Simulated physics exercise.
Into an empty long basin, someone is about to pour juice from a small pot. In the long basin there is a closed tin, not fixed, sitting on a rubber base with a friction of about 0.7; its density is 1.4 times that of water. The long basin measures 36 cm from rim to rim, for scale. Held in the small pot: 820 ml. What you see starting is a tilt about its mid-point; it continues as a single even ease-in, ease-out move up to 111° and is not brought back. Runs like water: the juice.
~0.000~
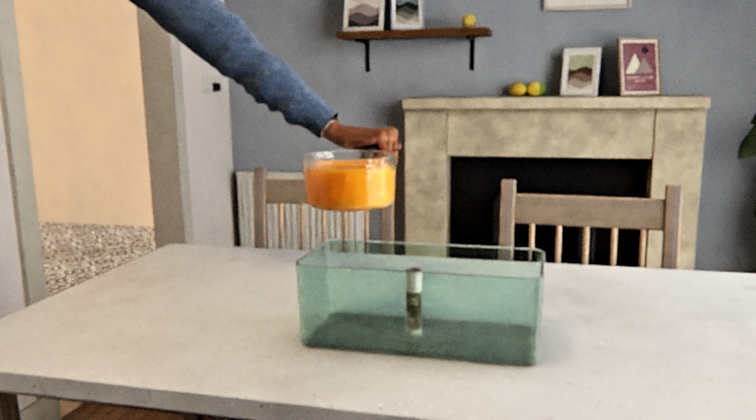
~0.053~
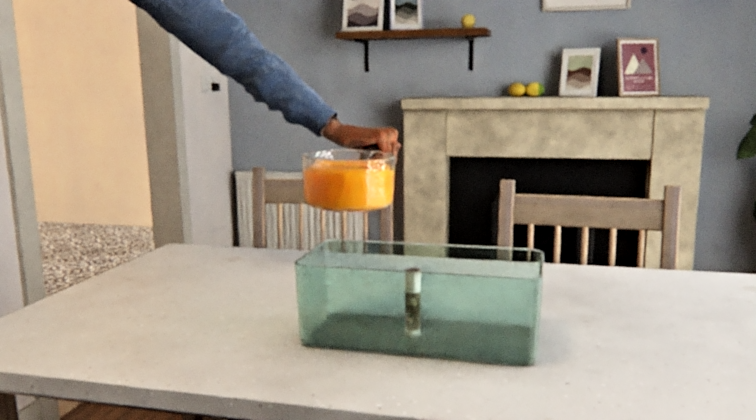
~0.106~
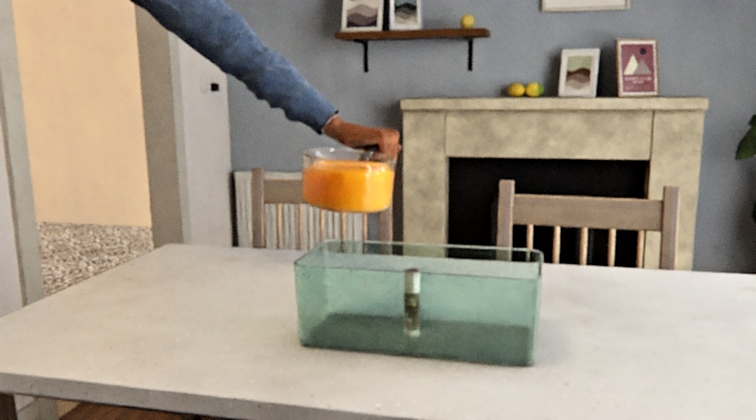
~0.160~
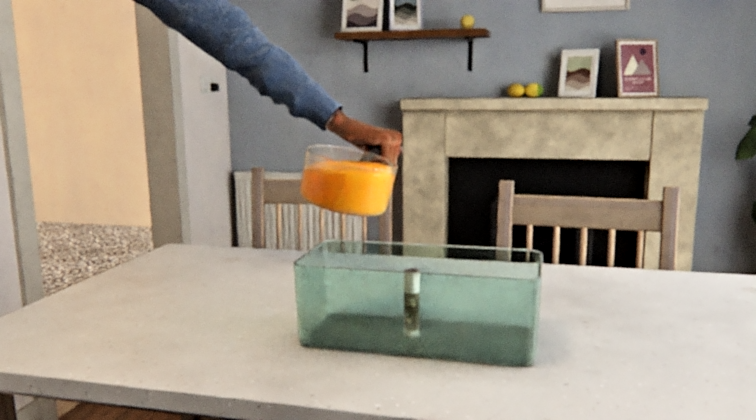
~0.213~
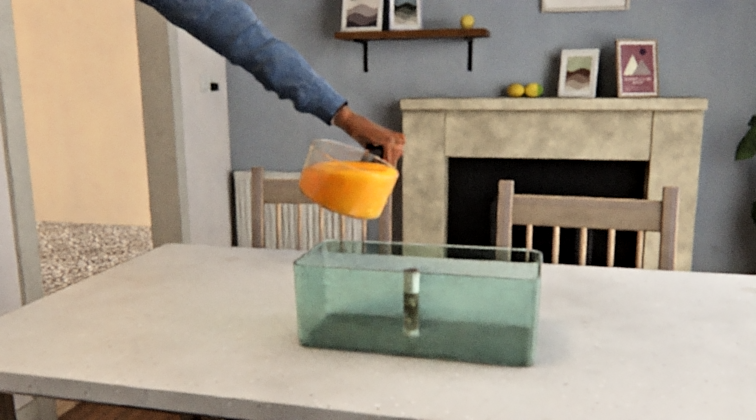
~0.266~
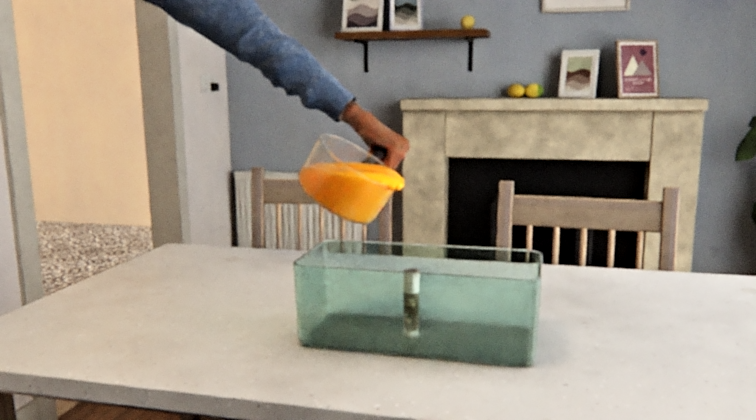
Orange juice in a clear pot tilting steadily to the right in a blue-sleeved hand above a greenish see-through basin holding a tin.
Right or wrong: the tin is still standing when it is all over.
Right, it is still standing.
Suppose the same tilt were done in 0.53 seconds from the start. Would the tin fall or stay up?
Outcome - the tin comes down.
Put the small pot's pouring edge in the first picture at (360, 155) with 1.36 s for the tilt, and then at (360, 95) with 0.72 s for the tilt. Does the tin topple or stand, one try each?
Run one: It tumbles. Run two: It tumbles.
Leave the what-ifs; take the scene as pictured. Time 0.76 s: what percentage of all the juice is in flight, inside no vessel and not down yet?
Around 4 per cent of the liquid is in flight.
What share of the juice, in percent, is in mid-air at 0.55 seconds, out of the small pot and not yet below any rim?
It comes to about 34 percent.
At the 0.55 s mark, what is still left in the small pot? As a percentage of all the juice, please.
At that time about 26 in a hundred parts are still held.
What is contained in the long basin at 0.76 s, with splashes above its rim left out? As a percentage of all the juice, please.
The fraction sits near 92 in a hundred.
After 0.55 s the tilt is 97° and 25 per cent is still to pour; the tin stands where it began.
After 0.76 s the tilt is 111° and 4 per cent is still to pour; the tin stands where it began.
After 0.98 s the tilt is 111° and 0 per cent is still to pour; the tin stands where it began.
After 1.22 s the tilt is 111° and 0 per cent is still to pour; the tin stands where it began.
In the end the tin stands where it began.
